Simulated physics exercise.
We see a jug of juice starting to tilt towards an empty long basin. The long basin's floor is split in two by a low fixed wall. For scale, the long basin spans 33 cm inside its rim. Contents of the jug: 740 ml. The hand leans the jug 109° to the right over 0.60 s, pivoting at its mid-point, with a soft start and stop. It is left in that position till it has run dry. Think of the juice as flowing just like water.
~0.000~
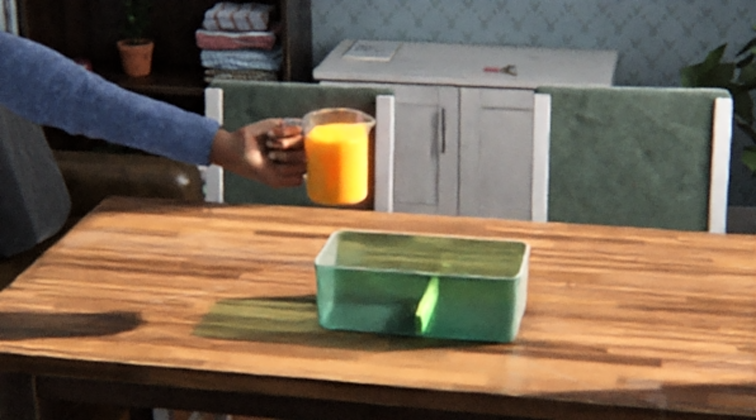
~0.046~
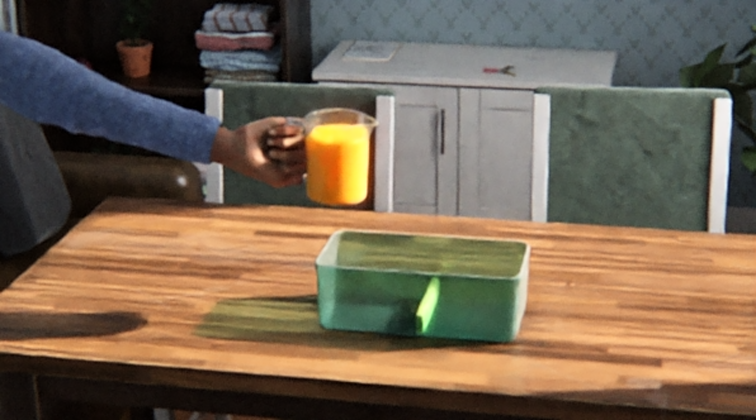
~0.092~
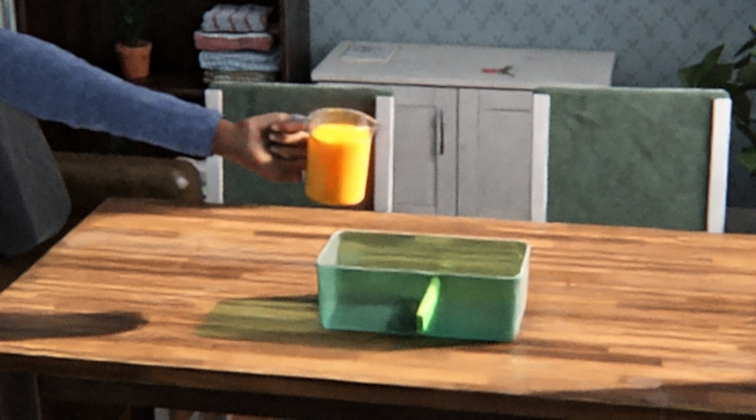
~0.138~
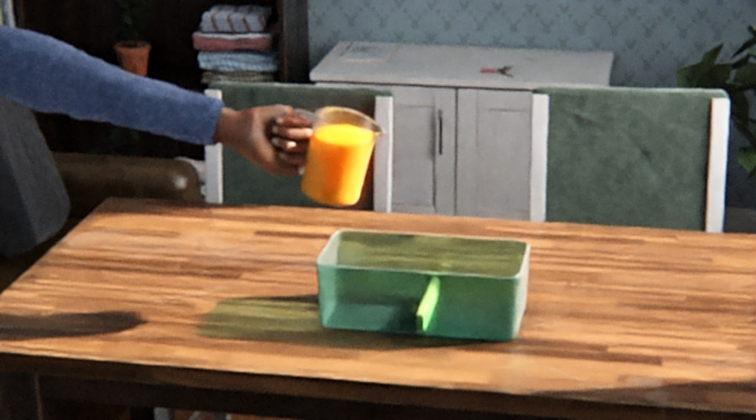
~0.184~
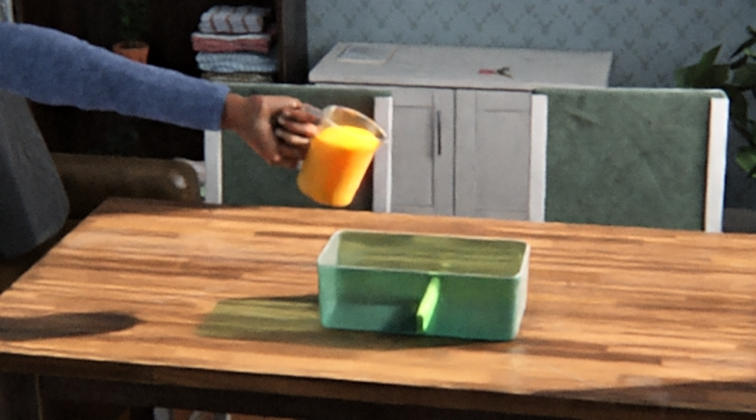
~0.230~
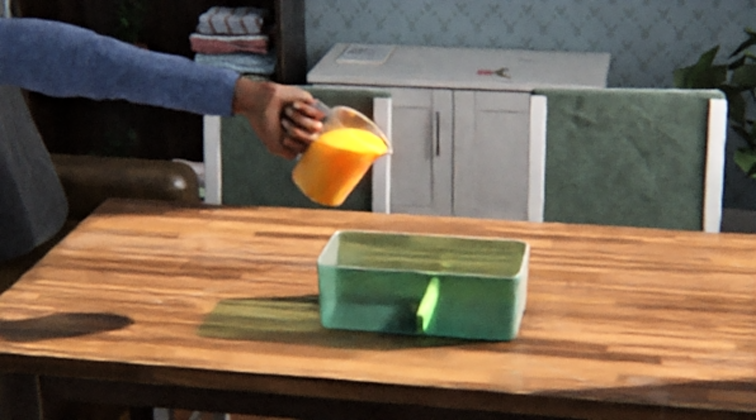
A hand reaching in from the left, its arm in a blue sleeve, holds a clear jug of orange juice above a wooden table in a sunlit room, seen from slightly above. Below the jug sits a translucent green basin with a low wall inside, with green-backed chairs, a white cabinet and folded cloths behind. The hand leans the jug to the right, slowly at first, then further, while the view shifts very slightly.
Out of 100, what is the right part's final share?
About 37 out of 100.
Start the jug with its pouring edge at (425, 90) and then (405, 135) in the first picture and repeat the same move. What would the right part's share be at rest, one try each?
75 then 90 %.
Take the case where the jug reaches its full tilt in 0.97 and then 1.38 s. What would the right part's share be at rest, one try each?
Around 50 per cent first, around 55 per cent next.
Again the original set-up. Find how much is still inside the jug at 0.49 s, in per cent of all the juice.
62 %.
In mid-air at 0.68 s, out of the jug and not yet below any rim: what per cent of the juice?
20 in a hundred, give or take.
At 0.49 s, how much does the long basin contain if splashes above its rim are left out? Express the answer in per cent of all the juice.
I reckon close to 12 percent of it.
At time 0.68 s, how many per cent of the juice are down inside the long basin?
Roughly 64 %.
By 0.49 s the tilt is 100° and 62 per cent is still to pour, 4 is left of the wall and 7 right of it.
By 0.68 s the tilt is 109° and 16 per cent is still to pour, 41 is left of the wall and 22 right of it.
By 0.88 s the tilt is 109° and 2 per cent is still to pour, 55 is left of the wall and 34 right of it.
By 1.10 s the tilt is 109° and 0 per cent is still to pour, 61 is left of the wall and 36 right of it.
At rest 60 per cent lies left of the wall, 37 right of it and 3 outside.
